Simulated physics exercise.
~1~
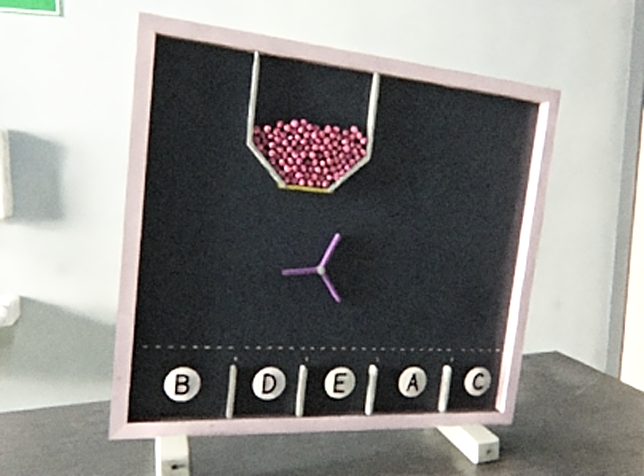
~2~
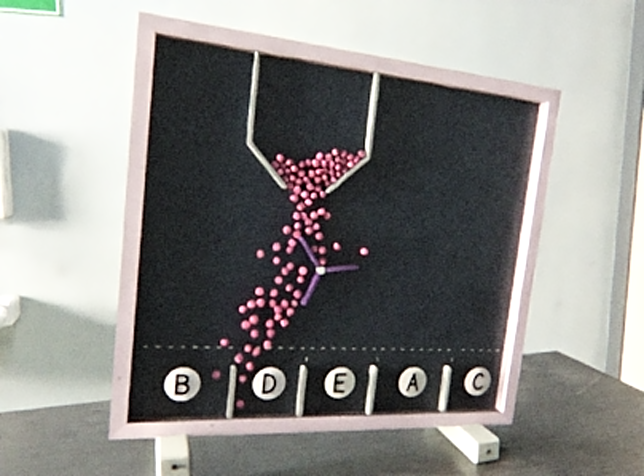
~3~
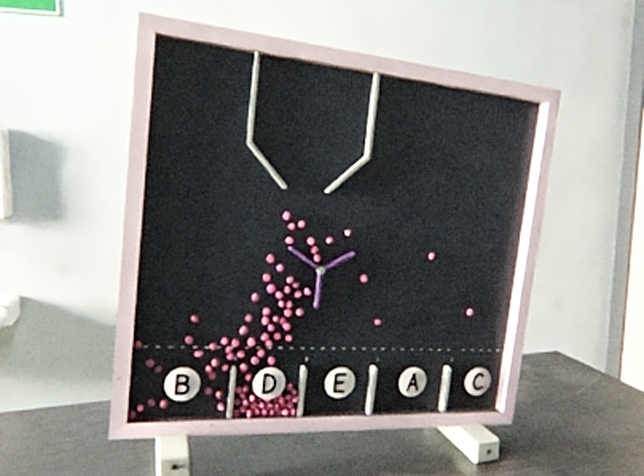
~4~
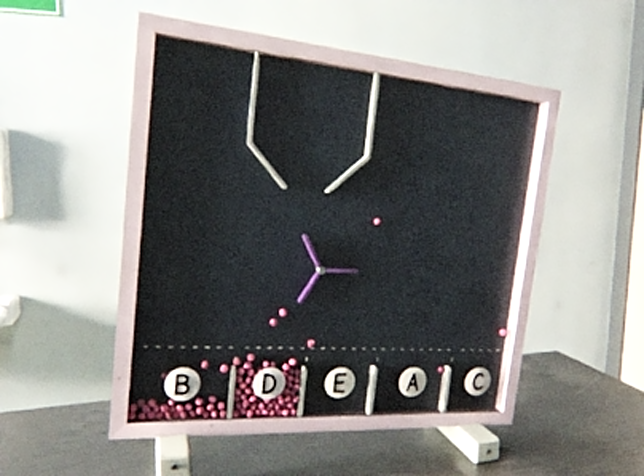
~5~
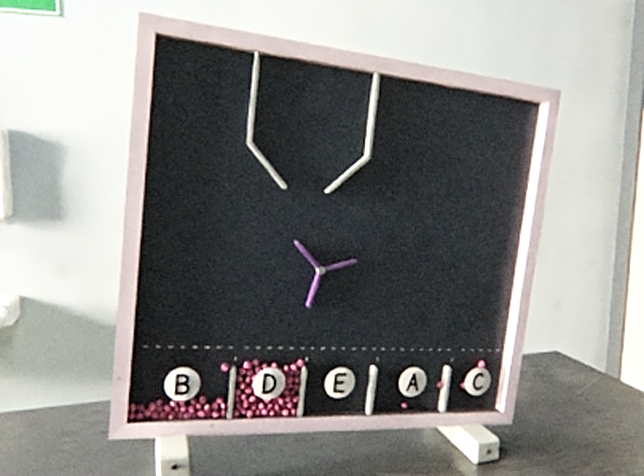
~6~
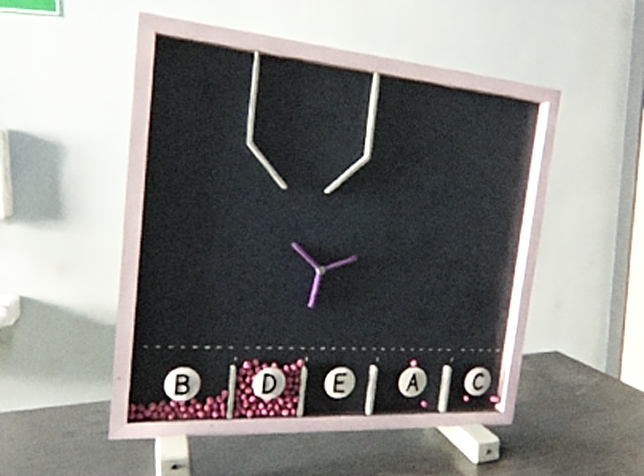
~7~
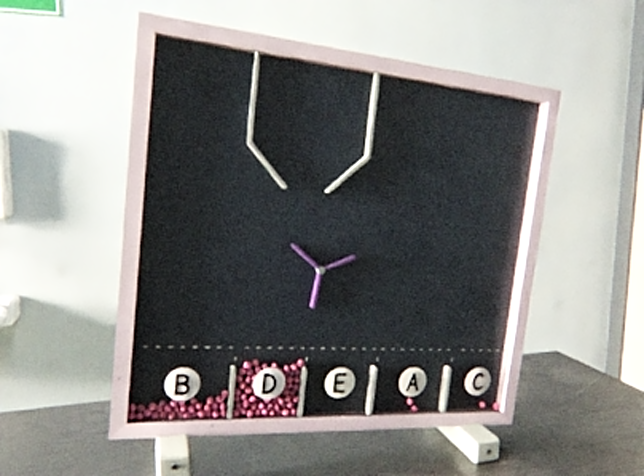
Pink beads pouring from a hopper past a turning purple three-armed spinner, settling mostly in bin D, with many in B.
